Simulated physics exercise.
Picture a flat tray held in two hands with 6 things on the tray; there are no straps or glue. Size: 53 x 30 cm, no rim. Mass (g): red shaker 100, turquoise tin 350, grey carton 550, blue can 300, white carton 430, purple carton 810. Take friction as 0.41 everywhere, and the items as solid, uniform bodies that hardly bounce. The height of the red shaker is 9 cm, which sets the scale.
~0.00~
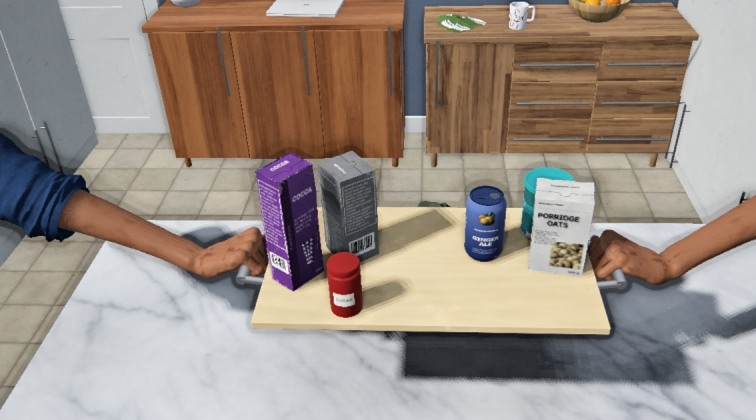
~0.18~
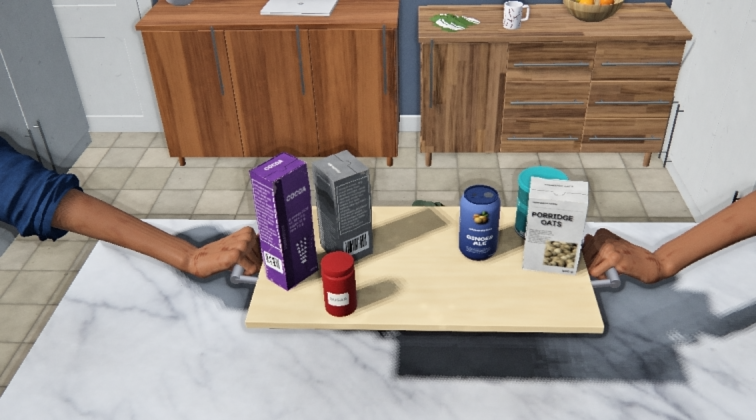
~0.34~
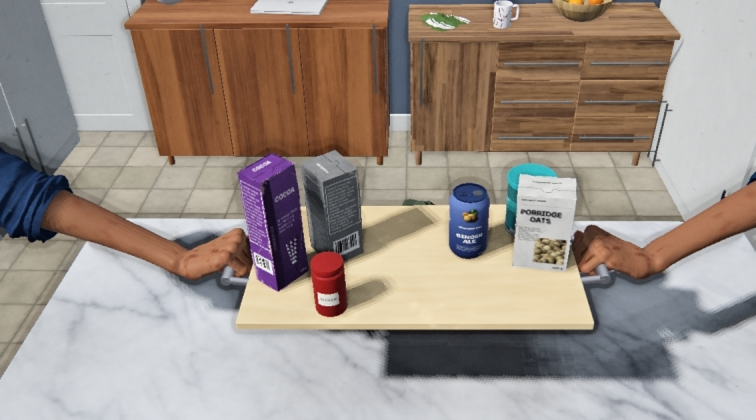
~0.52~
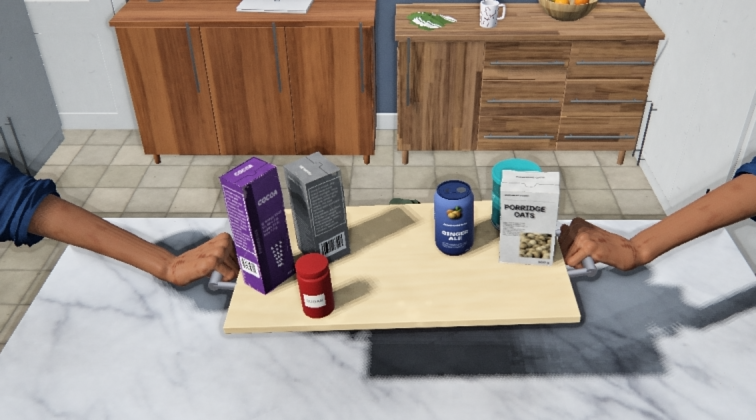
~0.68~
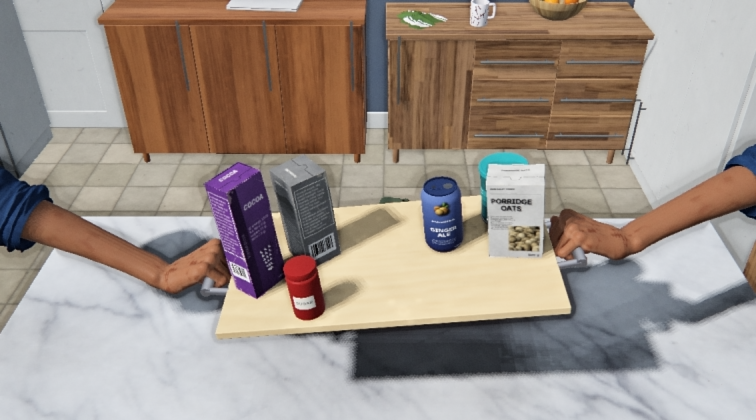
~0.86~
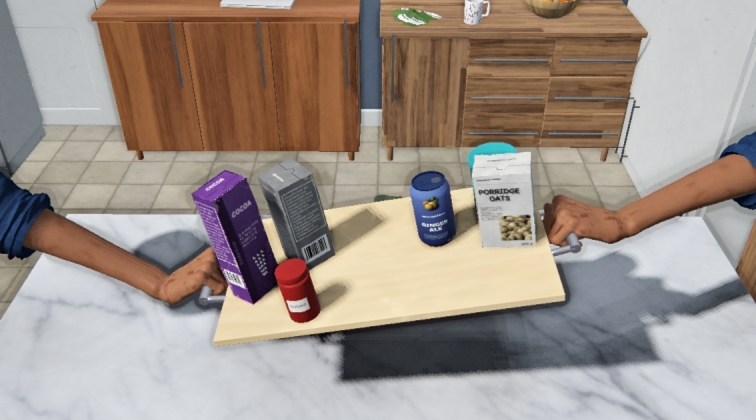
Two hands holding a wooden tray of cartons and containers above a marble counter, shifting it left and gradually lowering its left edge.
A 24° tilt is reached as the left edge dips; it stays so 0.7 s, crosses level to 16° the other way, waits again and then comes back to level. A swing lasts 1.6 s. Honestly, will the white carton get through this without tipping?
Yes, it never tips.
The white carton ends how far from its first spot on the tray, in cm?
43 cm.
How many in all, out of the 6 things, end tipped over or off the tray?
The number here is 4.
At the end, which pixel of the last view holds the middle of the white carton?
It comes to a stop close to (251, 223).
After 2.46 s, tilt 24°, left edge down; red shaker, grey carton and purple carton now off the tray; white carton moved 23 cm near (359, 227); turquoise tin moved 17 cm.
After 3.26 s, tilt 1°, left edge down; blue can now off the tray; white carton moved 43 cm near (251, 225); turquoise tin moved 34 cm.
In the end (6.7 s), off the tray and tipped over, red shaker, grey carton, blue can and purple carton; not toppled but over 5 cm from the start, turquoise tin and white carton. In the last view, white carton near (251, 223).
